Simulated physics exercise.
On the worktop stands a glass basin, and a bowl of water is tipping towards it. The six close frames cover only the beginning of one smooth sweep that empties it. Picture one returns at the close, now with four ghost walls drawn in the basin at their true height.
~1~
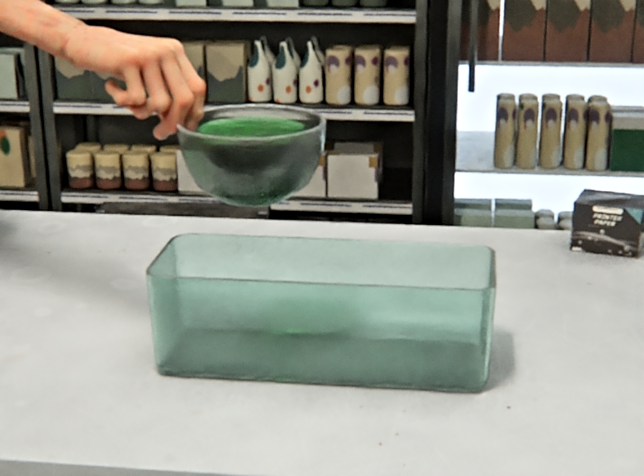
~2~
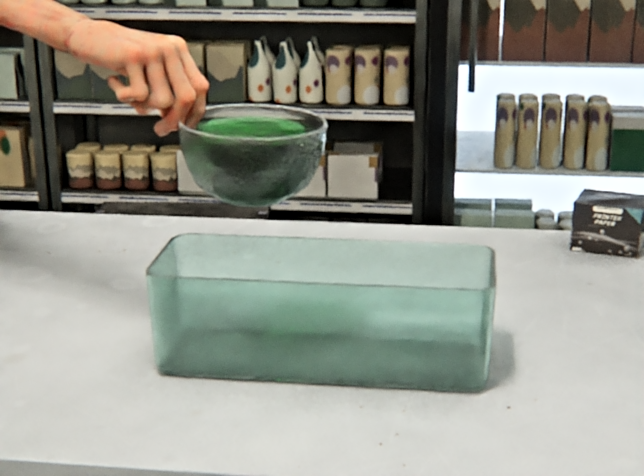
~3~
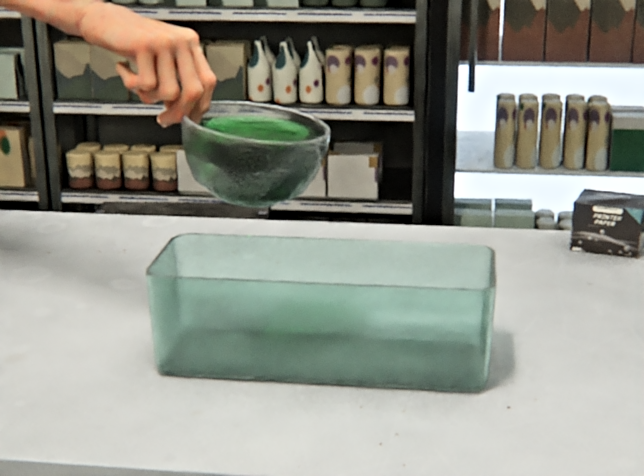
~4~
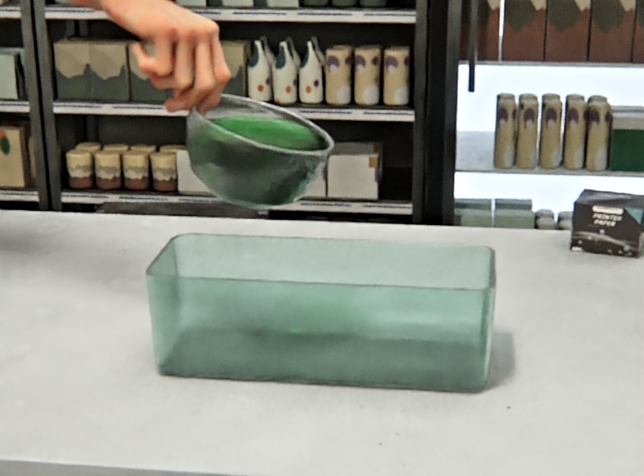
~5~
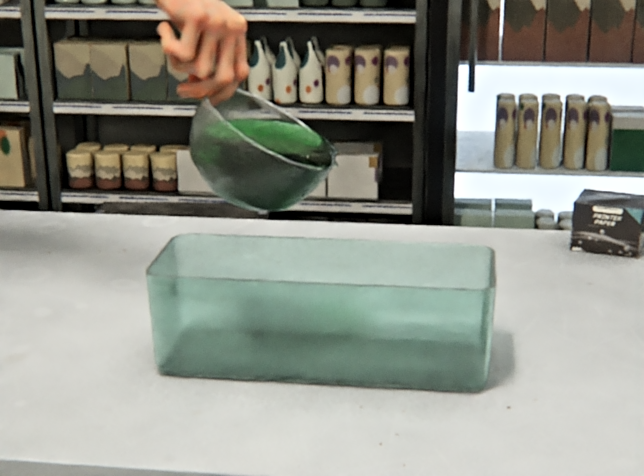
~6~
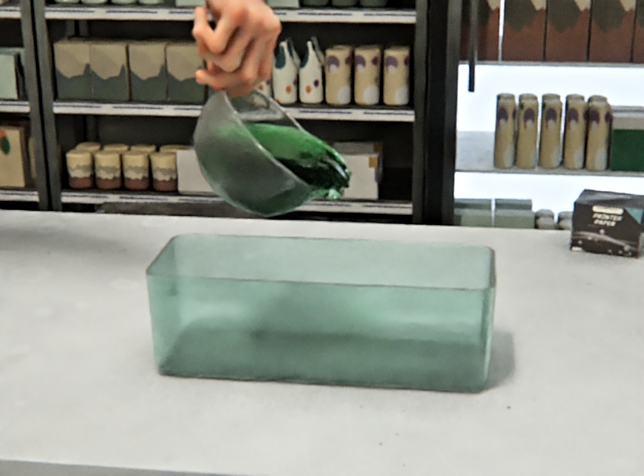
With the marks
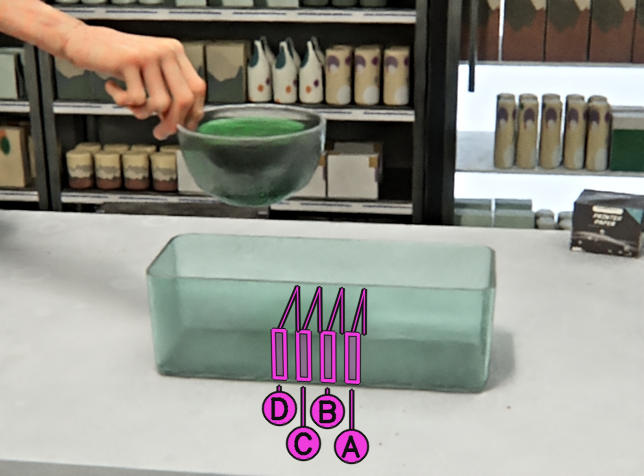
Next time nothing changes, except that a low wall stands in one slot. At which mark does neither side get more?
Go for A.
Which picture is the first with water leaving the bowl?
Picture 5.
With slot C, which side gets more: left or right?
The right one.
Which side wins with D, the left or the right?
The right side.
In magenta, A at (351, 390); B at (327, 389); C at (303, 387); D at (279, 386).
Choosing A, about 49 % ends left of the wall and 44 % right of it; 7 % is lost outside.
Choosing B, about 34 % ends left of the wall and 61 % right of it; 5 % is lost outside.
Choosing C, about 18 % ends left of the wall and 75 % right of it; 6 % is lost outside.
Choosing D, about 8 % ends left of the wall and 87 % right of it; 5 % is lost outside.
